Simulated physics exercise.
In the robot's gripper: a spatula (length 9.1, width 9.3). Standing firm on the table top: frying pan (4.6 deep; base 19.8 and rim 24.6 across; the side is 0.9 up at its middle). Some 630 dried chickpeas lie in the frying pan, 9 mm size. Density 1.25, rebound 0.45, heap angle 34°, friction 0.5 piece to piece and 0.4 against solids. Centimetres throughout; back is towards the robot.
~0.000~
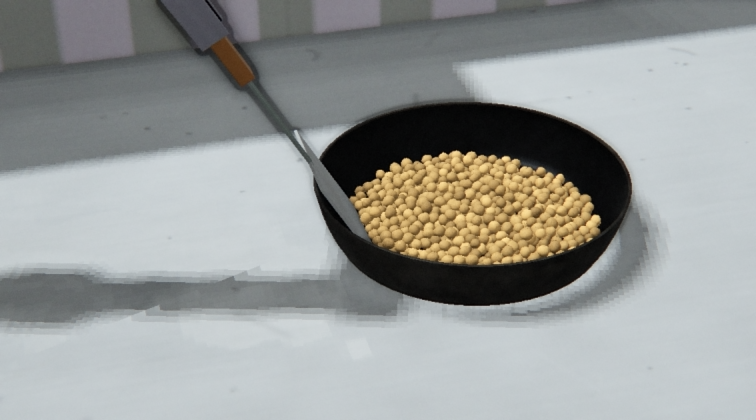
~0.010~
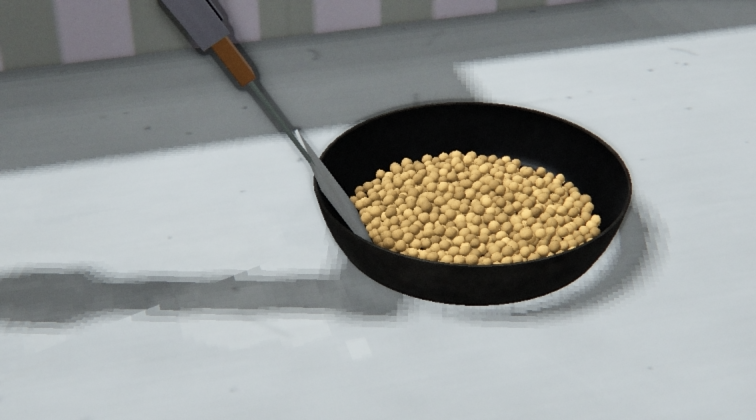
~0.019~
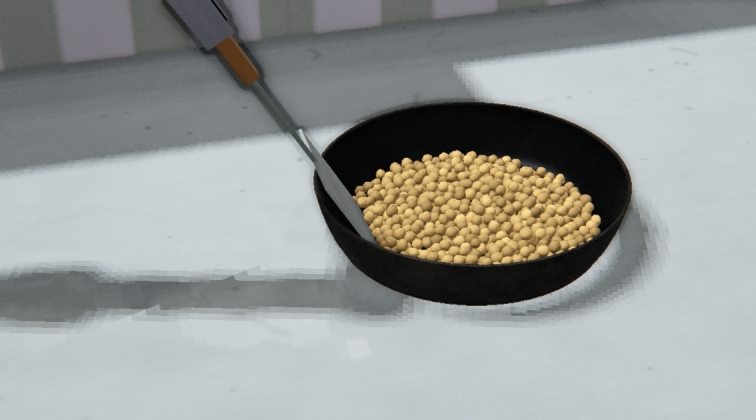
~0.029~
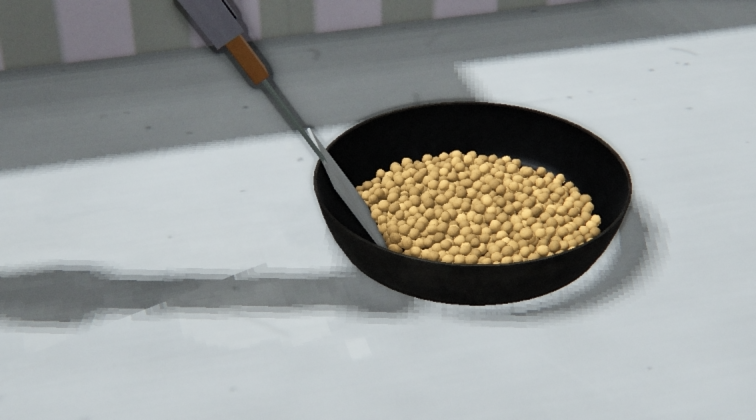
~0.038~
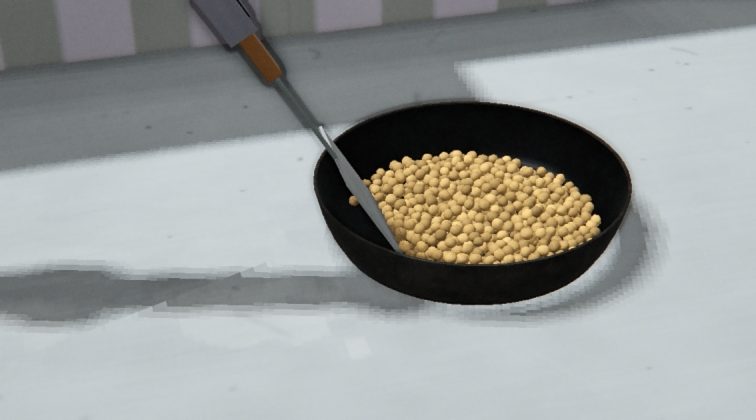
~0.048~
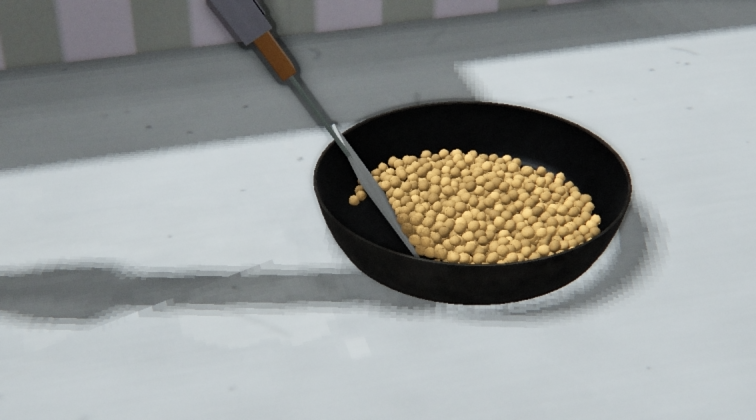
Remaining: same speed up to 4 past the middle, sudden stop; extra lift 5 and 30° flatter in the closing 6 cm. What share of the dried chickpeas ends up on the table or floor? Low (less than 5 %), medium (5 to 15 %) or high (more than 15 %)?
On the table or floor the share is medium, 5 to 15 %.
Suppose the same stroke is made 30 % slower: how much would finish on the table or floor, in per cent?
It would be near 0 per cent.
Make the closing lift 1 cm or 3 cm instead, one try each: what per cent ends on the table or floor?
About 0 and 0 per cent.
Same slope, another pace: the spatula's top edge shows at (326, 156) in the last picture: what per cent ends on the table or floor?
About 0 per cent.
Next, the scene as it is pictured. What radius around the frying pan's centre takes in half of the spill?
Some 50 cm.
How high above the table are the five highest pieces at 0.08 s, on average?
Roughly 4 cm.
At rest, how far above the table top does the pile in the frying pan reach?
Roughly 3.5 cm.
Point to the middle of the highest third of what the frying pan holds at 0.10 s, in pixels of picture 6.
Near (488, 198).
After 0.08 s, sloping 59°, highest piece 5 above the table; 628 in the frying pan.
After 0.10 s, sloping 48°, highest piece 6 above the table; 628 in the frying pan.
After 0.32 s, sloping 30°, highest piece 4 above the table; 579 in the frying pan, 49 on the table or floor.
After 1.37 s, sloping 30°, highest piece 3 above the table; 579 in the frying pan, 49 on the table or floor.
In the end, 579 in the frying pan, 49 on the table or floor. That is 8 % on the table or floor.
